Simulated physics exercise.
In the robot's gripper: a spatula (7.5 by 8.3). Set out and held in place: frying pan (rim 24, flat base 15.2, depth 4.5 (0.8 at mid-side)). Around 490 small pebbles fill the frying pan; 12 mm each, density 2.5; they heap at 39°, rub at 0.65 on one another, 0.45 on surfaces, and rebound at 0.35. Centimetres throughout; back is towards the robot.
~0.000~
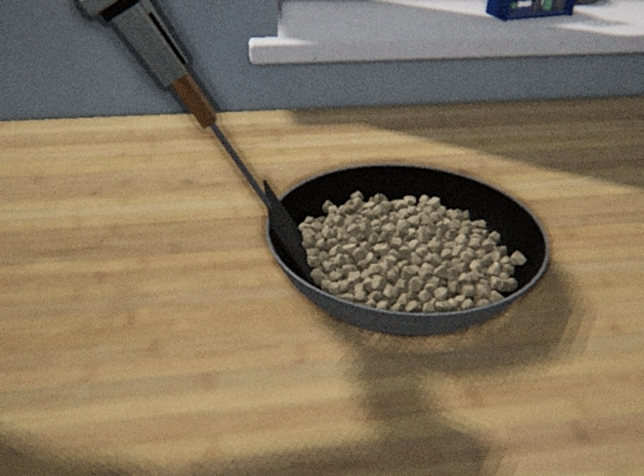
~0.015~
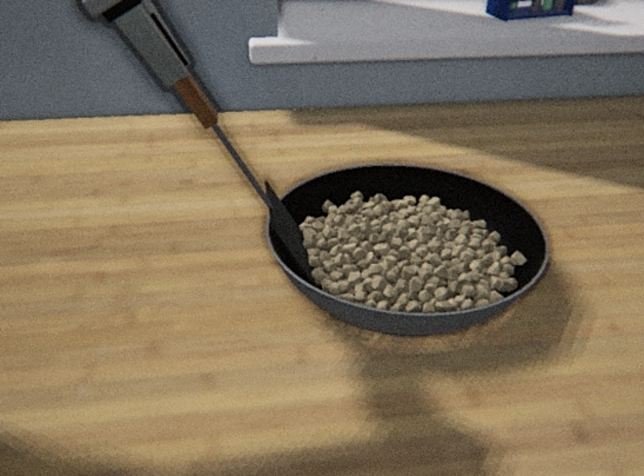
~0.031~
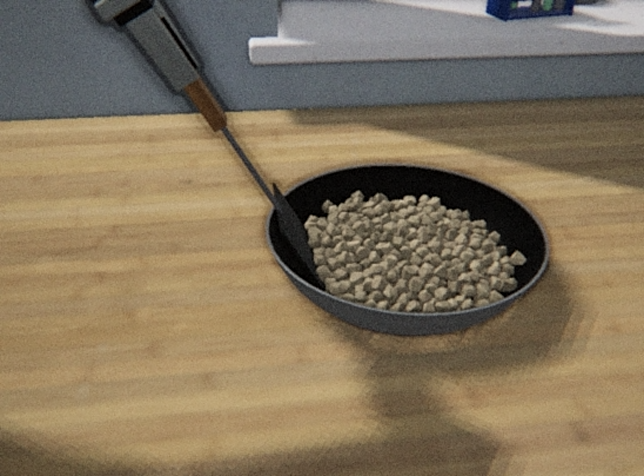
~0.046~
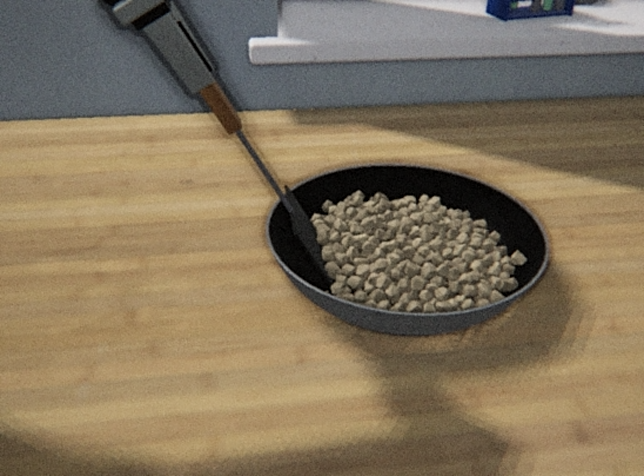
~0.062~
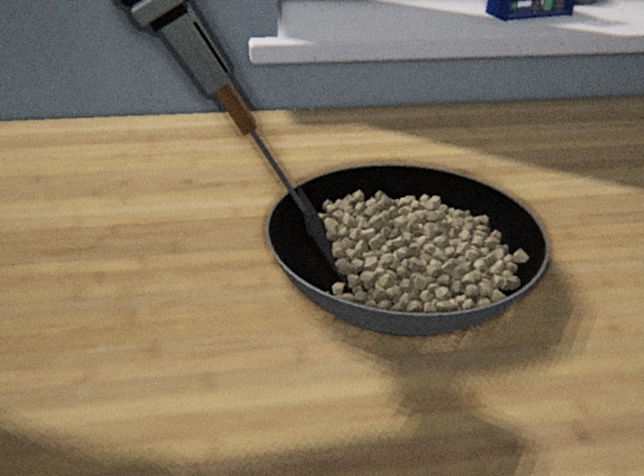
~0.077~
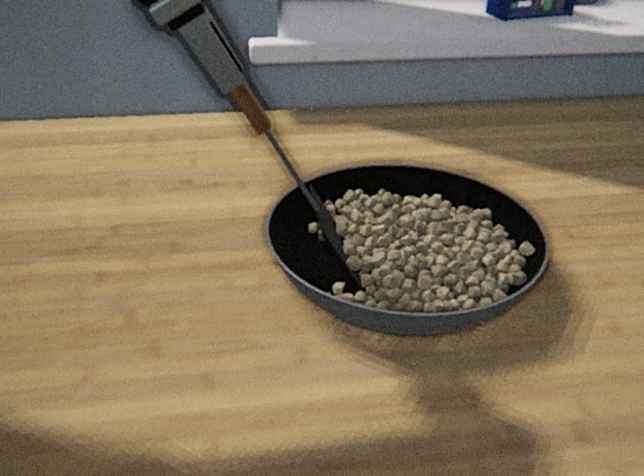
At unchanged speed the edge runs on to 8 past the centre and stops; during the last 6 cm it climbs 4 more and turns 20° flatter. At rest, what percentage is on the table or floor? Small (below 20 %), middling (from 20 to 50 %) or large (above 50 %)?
Answer: Middling; from 20 to 50 % of the small pebbles finish on the table or floor.
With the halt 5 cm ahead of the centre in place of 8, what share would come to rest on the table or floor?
In that case some 10 per cent.
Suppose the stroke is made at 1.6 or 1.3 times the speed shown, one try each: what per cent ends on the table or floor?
About 40 and 35 per cent.
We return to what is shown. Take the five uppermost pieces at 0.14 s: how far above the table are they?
Roughly 6 cm.
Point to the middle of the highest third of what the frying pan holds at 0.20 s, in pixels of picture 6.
At about (485, 215).
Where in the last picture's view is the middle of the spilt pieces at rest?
Near (567, 247).
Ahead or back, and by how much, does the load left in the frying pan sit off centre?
Roughly 4.0 cm ahead.
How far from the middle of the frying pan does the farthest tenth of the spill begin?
Roughly 25 cm.
After 0.14 s, sloping 61°, highest piece 6 above the table; 488 in the frying pan.
After 0.20 s, sloping 53°, highest piece 8 above the table; 486 in the frying pan, 2 on the blade or in flight.
After 0.43 s, sloping 41°, highest piece 7 above the table; 345 in the frying pan, 125 on the table or floor, 18 on the blade or in flight.
After 1.48 s, sloping 41°, highest piece 5 above the table; 343 in the frying pan, 145 on the table or floor.
At rest, 343 in the frying pan, 145 on the table or floor. That is 30 % on the table or floor.
